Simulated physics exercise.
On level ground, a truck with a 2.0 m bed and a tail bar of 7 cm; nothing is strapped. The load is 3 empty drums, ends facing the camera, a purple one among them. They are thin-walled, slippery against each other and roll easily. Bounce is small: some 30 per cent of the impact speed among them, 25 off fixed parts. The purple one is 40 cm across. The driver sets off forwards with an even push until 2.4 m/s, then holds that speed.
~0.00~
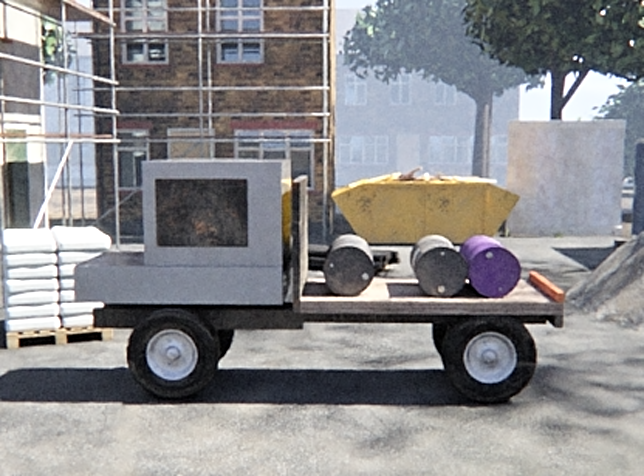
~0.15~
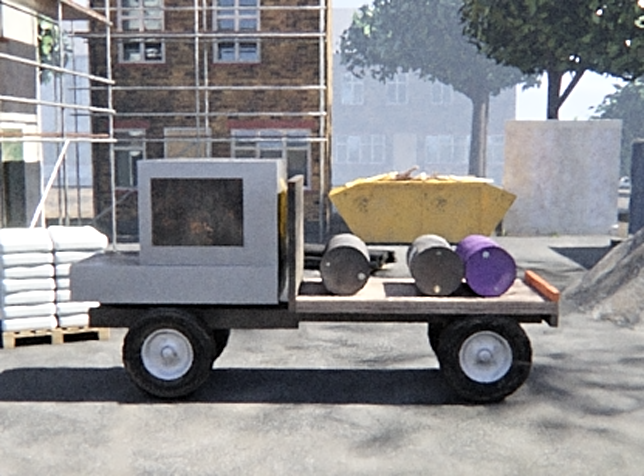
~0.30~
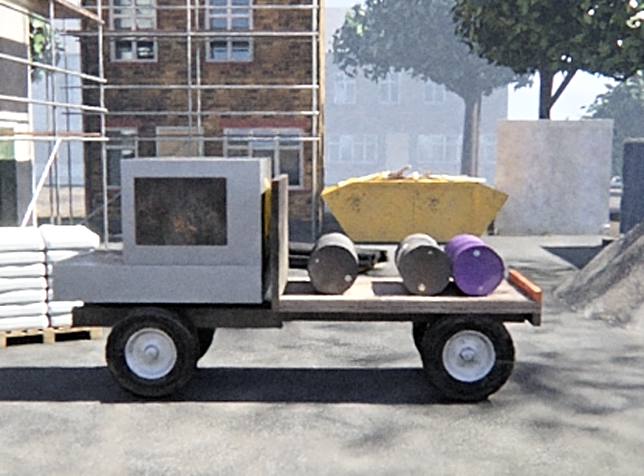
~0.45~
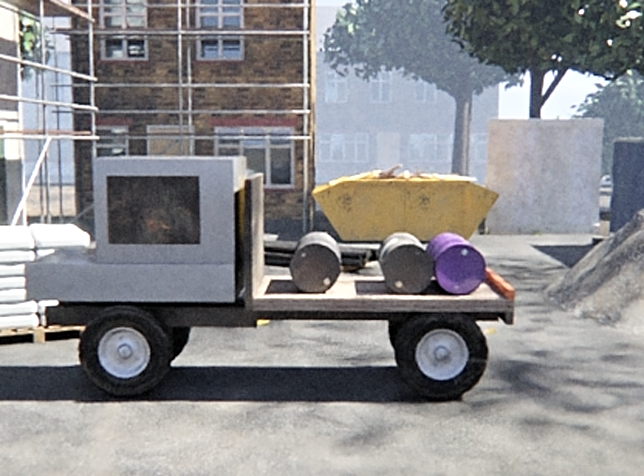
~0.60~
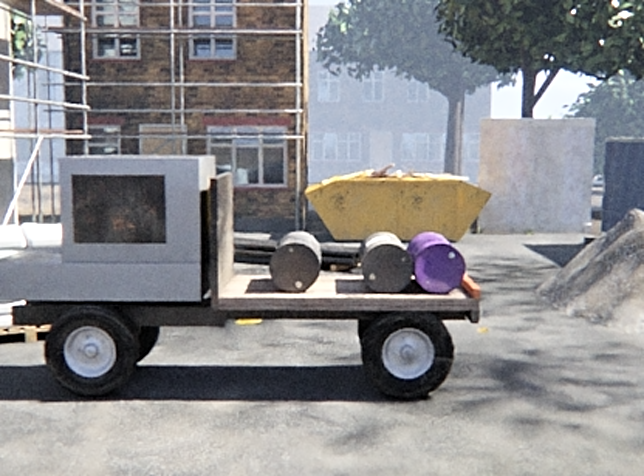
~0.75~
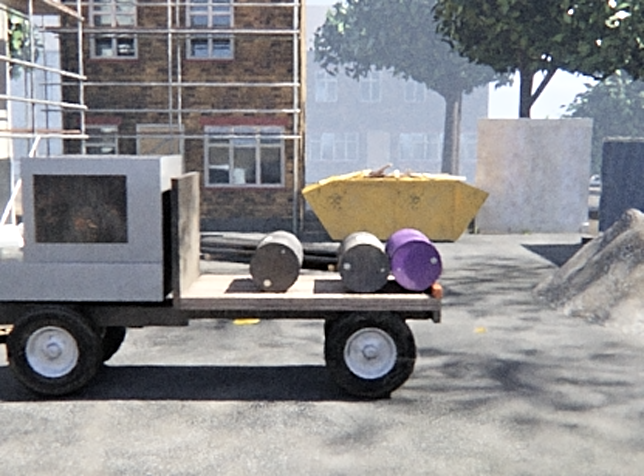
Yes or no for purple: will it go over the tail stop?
Purple goes over the tail.
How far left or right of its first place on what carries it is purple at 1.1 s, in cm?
Purple 50 right.
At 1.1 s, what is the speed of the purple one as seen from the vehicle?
Roughly 0.4 m/s.
By 1.1 s, purple is on the bed, 5 cm from the bar, rolling towards it; 0 over the tail so far.
By 1.3 s, purple is going over the tail; 1 over the tail so far.
Finally (3.0 s), purple is over the tail and down; 1 over the tail so far.
